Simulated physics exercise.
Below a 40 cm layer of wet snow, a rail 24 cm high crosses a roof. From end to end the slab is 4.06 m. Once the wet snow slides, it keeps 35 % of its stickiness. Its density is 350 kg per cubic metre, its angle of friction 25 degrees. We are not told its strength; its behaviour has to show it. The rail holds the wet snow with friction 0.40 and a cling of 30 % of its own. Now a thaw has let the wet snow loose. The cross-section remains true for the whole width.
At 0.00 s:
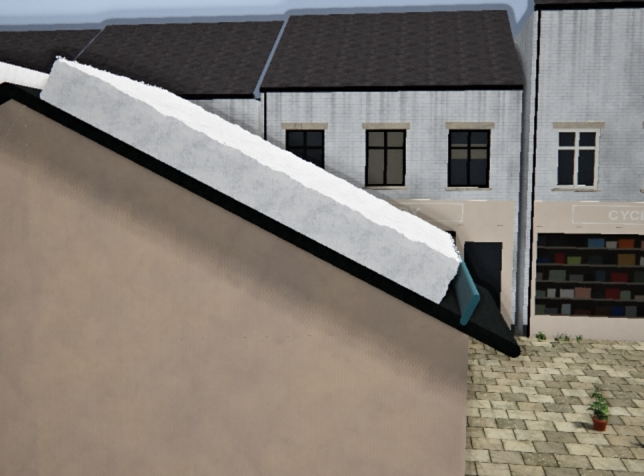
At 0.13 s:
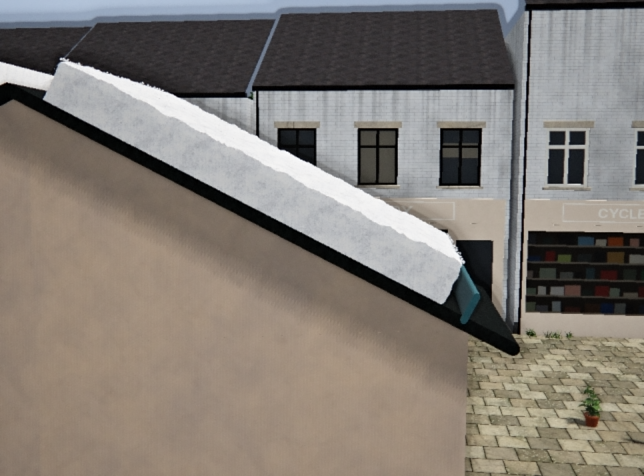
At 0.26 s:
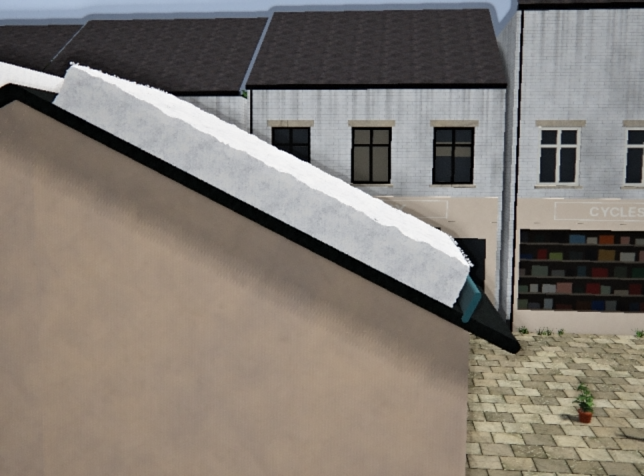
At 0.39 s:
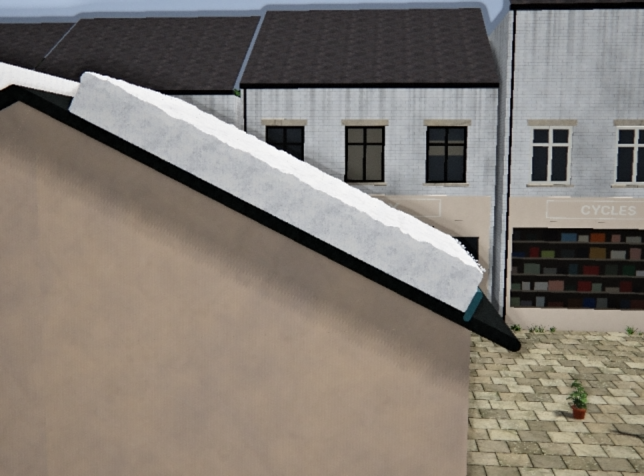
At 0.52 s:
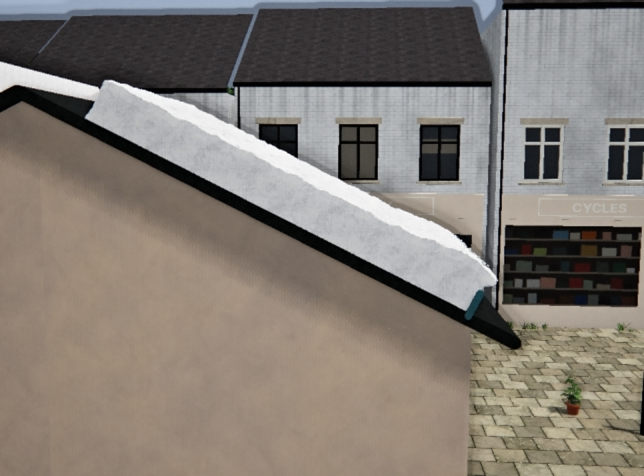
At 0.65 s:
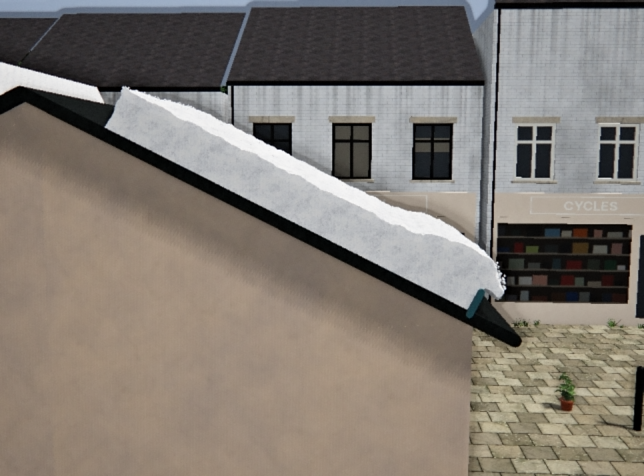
A thick slab of white snow slides down a sloping roof toward the right.
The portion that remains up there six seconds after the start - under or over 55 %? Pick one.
Under.
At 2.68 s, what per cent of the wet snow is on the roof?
55 %.
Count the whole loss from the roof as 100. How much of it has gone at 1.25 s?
Some 20 per cent.
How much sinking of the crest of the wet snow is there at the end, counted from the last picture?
Looks like something near 0.9 m to me.
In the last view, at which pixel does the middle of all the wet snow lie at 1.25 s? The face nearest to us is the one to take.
Look around (381, 239) on the near face.
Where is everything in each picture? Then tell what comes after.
In the first picture, leading edge of the wet snow at (457, 262).
In the second picture, leading edge of the wet snow at (461, 263), its middle shifted 2.6 cm.
In the third picture, leading edge of the wet snow at (469, 266), its middle shifted 9.5 cm.
In the fourth picture, leading edge of the wet snow at (482, 272), its middle shifted 21 cm, 2 % of it past the rail, in one piece.
In the fifth picture, leading edge of the wet snow at (495, 278), its middle shifted 34 cm, 3 % of it past the rail, in one piece.
In the sixth picture, leading edge of the wet snow at (504, 289), its middle shifted 49 cm, 6 % of it past the rail, cracking.
After 1.25 s, 91 % of the snow is on the roof.
After 1.97 s, 68 % of the snow is on the roof.
After 2.68 s, 53 % of the snow is on the roof.
After 3.40 s, 48 % of the snow is on the roof.
After 6.00 s, at the end, 46 % of the snow is on the roof.
